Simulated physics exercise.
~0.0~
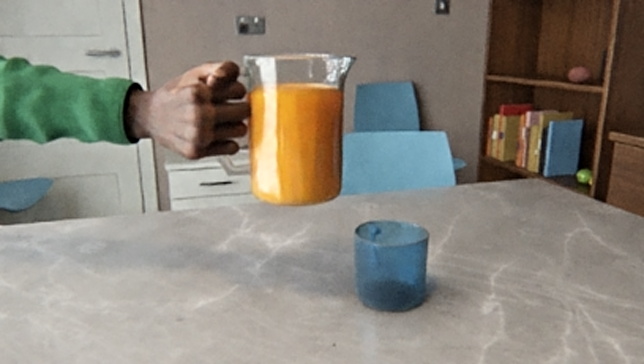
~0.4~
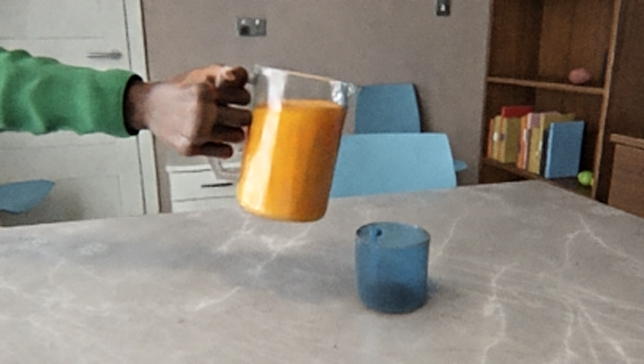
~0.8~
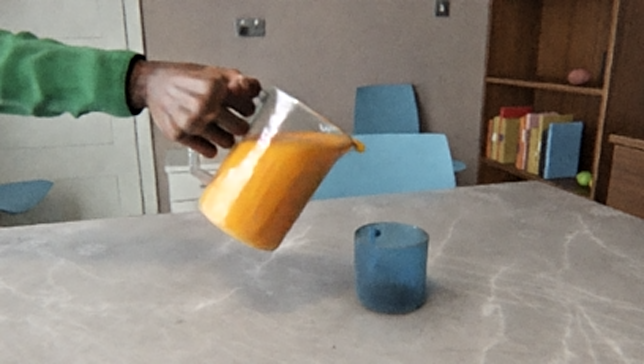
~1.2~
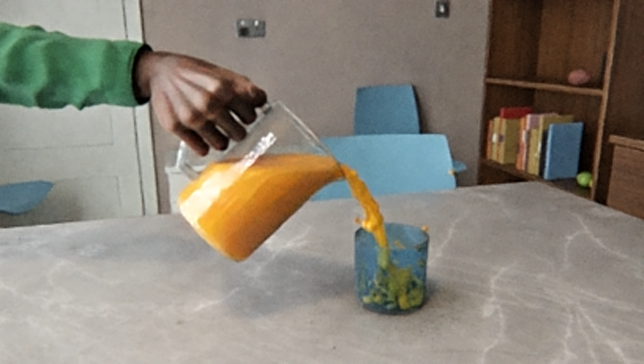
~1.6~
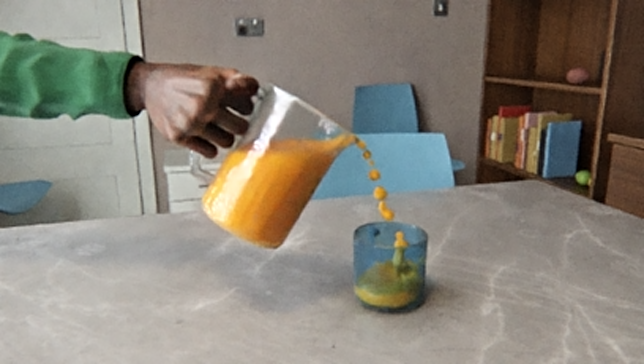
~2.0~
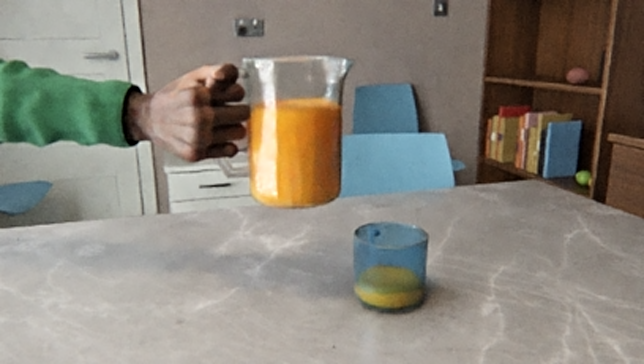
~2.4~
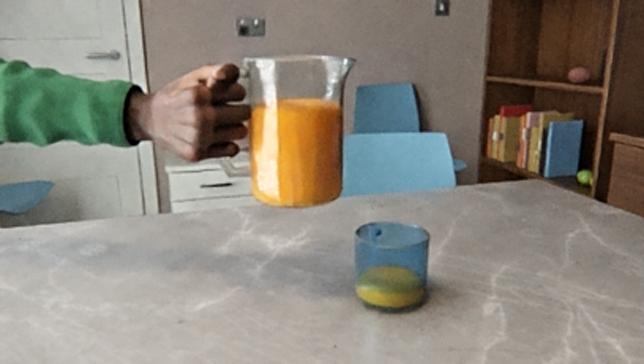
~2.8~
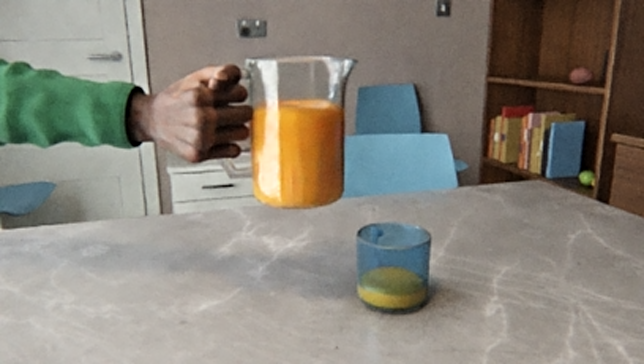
A hand in a green sleeve held a glass pitcher of orange juice over a grey table, tipped it to the right and poured a little into a small blue cup, then brought it upright again, leaving a shallow layer at the cup's bottom.
